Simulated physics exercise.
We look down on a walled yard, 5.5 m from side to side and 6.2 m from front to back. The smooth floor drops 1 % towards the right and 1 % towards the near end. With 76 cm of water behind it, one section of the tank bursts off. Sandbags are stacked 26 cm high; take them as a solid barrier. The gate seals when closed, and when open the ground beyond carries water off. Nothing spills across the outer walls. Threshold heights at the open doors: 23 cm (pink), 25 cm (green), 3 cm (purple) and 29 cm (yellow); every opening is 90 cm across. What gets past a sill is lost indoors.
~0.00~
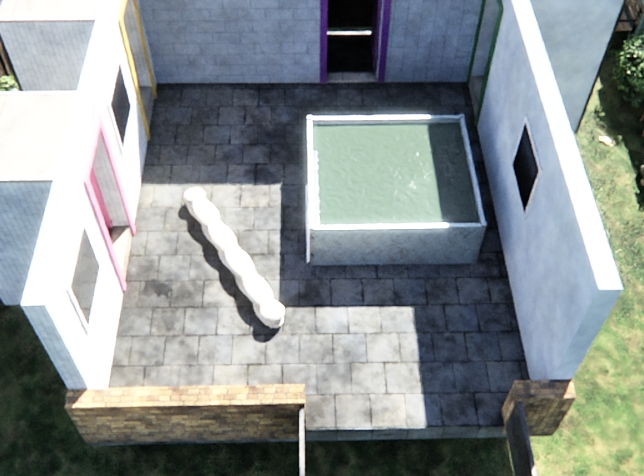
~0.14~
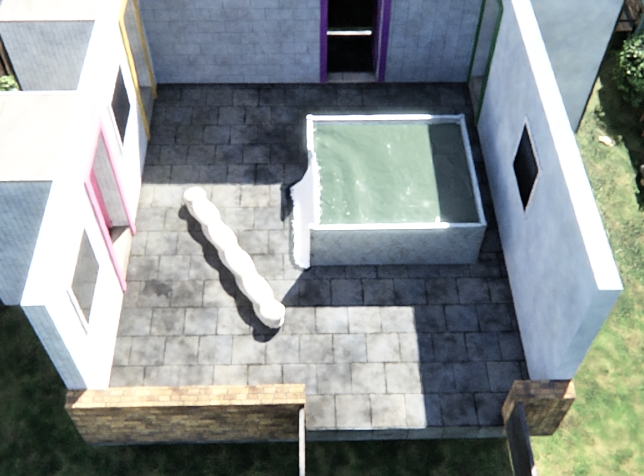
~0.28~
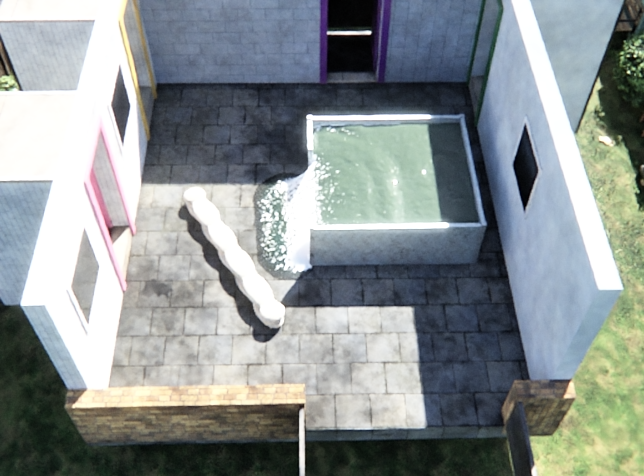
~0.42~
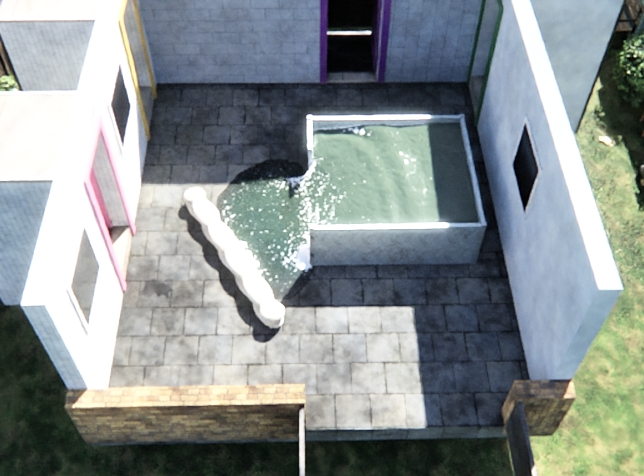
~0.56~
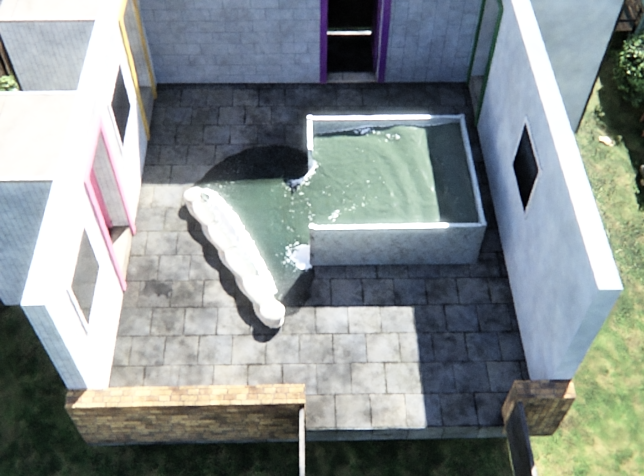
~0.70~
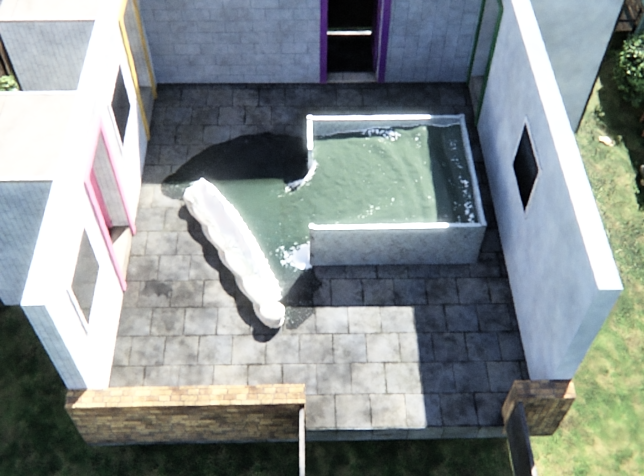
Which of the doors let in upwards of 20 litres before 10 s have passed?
Door by door: At the pink door it keeps below the limit; at the green door it keeps below the limit; at the purple door it exceeds the limit; at the yellow door it stays under the limit.
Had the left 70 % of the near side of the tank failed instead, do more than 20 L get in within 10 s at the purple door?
Against that limit: Purple below.
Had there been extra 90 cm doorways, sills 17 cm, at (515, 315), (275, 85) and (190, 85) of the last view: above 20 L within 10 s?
In that order: Under, under, above.
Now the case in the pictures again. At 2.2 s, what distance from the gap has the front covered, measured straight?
About 4.0 m.
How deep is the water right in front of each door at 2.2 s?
Depths in cm: Pink 20, green 0, purple 0, yellow 22.
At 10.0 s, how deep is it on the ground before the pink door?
Roughly 3.0 cm deep.
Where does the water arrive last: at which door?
It is the green one.
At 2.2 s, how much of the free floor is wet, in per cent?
Near 60 per cent is wet.
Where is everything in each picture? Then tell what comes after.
Still water, 76 cm deep, in the tank at (391, 172), in the first frame.
Water pours out at (313, 210) and has run 0.8 m, to (299, 265); typically 10 cm deep outside, 76 cm at the tank's back, in the second frame.
Water pours out at (313, 212) and has run 1.1 m, to (272, 182); typically 13 cm deep outside, 76 cm at the tank's back, in the third frame.
The front is at (225, 196), 1.5 m from the gap at (313, 214); 2.5 m2 of floor is under water; 76 cm left at the back of the tank, in the fourth frame.
Water pours out at (313, 214) and has run 2.0 m, to (195, 191); typically 11 cm deep outside, 76 cm at the tank's back, in the fifth frame.
Water pours out at (313, 214) and has run 2.4 m, to (169, 182); typically 9 cm deep outside, 72 cm at the tank's back, in the sixth frame.
After 1.4 s water covers 35 % of the floor and is deepest (55 cm) near (241, 252); pink door 7 cm at the sill, 0 L in, green door not reached, purple door not reached, yellow door 16 cm at the sill, 0 L in.
After 2.2 s water covers 60 % of the floor and is deepest (48 cm) near (241, 252); pink door 20 cm at the sill, 0 L in, green door not reached, purple door not reached, yellow door 22 cm at the sill, 0 L in.
After 3.5 s water covers 80 % of the floor and is deepest (32 cm) near (153, 116); pink door 9 cm at the sill, 0 L in, green door not reached, purple door 7 cm at the sill, 0 L in, yellow door 31 cm at the sill, 6 L in.
After 6.0 s water covers 90 % of the floor and is deepest (22 cm) near (465, 145); pink door 5 cm at the sill, 0 L in, green door 20 cm at the sill, 0 L in, purple door 6 cm at the sill, 21 L in, yellow door 16 cm at the sill, 9 L in.
After 10.0 s water covers 95 % of the floor and is deepest (16 cm) near (465, 145); pink door 3 cm at the sill, 0 L in, green door 16 cm at the sill, 0 L in, purple door 12 cm at the sill, 75 L in, yellow door 6 cm at the sill, 9 L in.
